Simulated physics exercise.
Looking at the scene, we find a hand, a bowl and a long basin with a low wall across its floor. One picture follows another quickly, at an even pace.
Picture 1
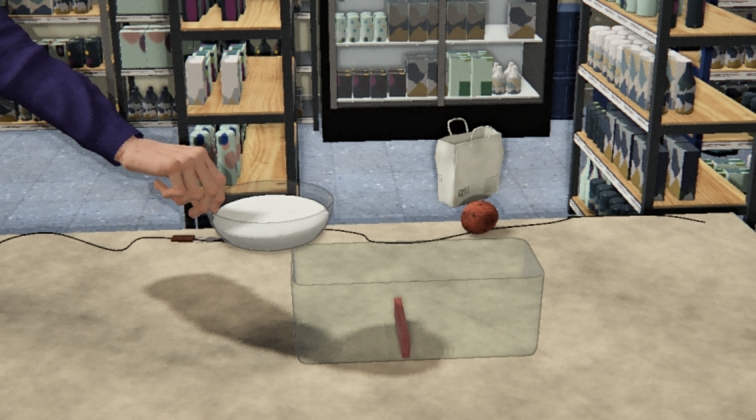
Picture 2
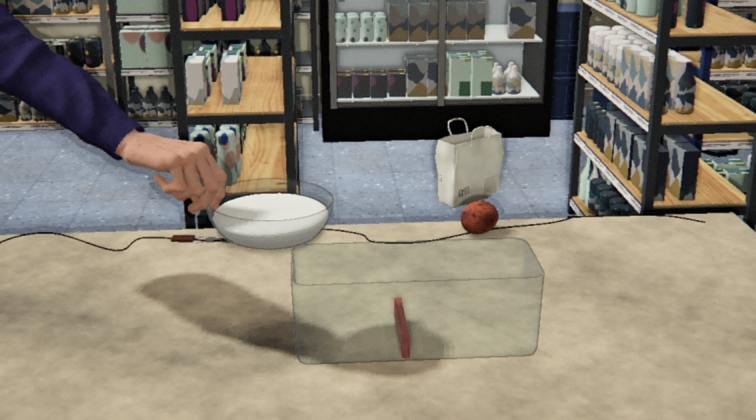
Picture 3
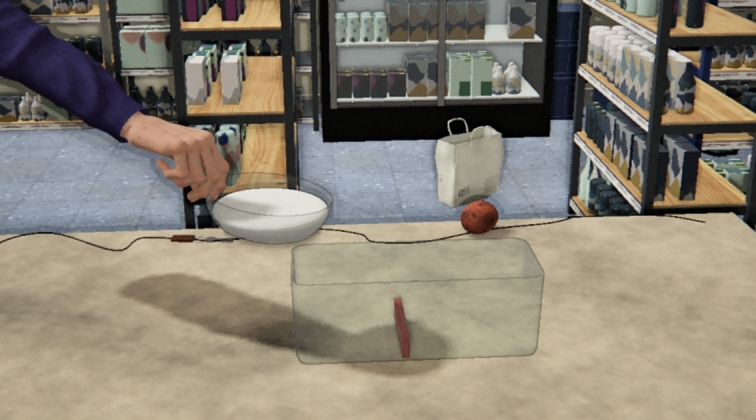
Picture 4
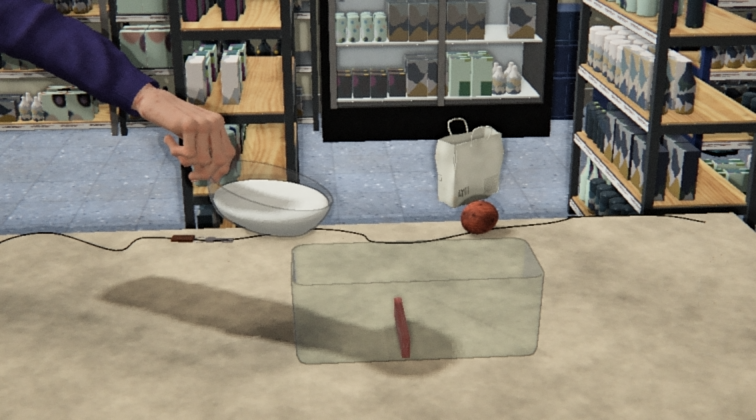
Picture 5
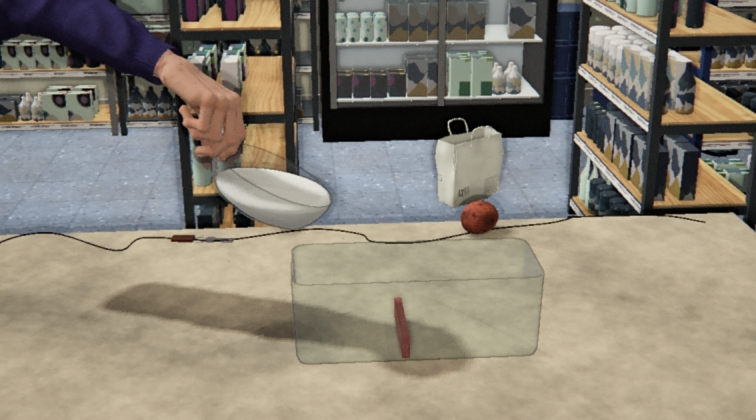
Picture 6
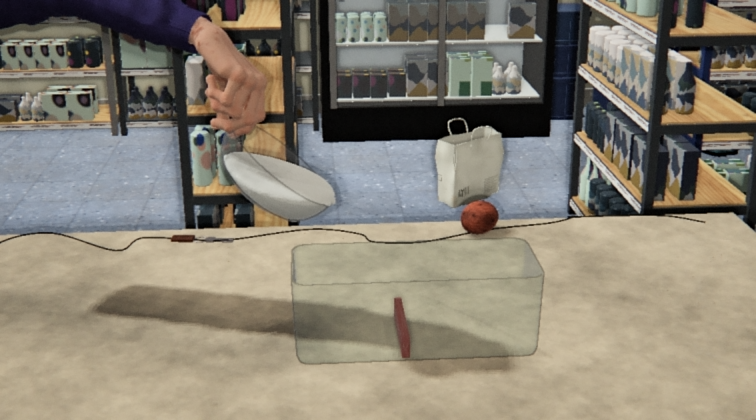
A hand in a purple sleeve holds a glass bowl of white liquid at the left, above a mottled beige tabletop seen from slightly above in a shop aisle. A clear long basin with a low red wall across its floor sits in front, with a reddish ball, pale paper bag, dark cord and stocked shelves behind. The hand rises and steadily tilts the bowl rightward, its shadow shifting, while the camera stays still.
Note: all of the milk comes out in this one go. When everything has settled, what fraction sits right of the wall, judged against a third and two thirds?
The share right of the wall will be moderate, one third to two thirds.
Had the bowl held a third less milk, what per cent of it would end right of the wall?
Some 65 parts in a hundred.
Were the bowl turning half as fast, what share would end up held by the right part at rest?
Estimate: Around 70 %.
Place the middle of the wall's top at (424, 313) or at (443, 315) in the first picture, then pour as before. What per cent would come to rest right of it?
In order, 30 and 20 in a hundred.
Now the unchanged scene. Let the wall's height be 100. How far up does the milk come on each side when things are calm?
Left of the wall 30 %, right of the wall 40 %.
A moment on, the tilt is 113° and 7 per cent is still to pour, 15 is left of the wall and 2 right of it.
Next, the tilt is 118° and 0 per cent is still to pour, 17 is left of the wall and 82 right of it.
Then the tilt is 118° and 1 per cent is still to pour, 22 is left of the wall and 56 right of it.
Later the tilt is 118° and 0 per cent is still to pour, 33 is left of the wall and 58 right of it.
At rest 34 per cent lies left of the wall, 59 right of it and 7 outside.
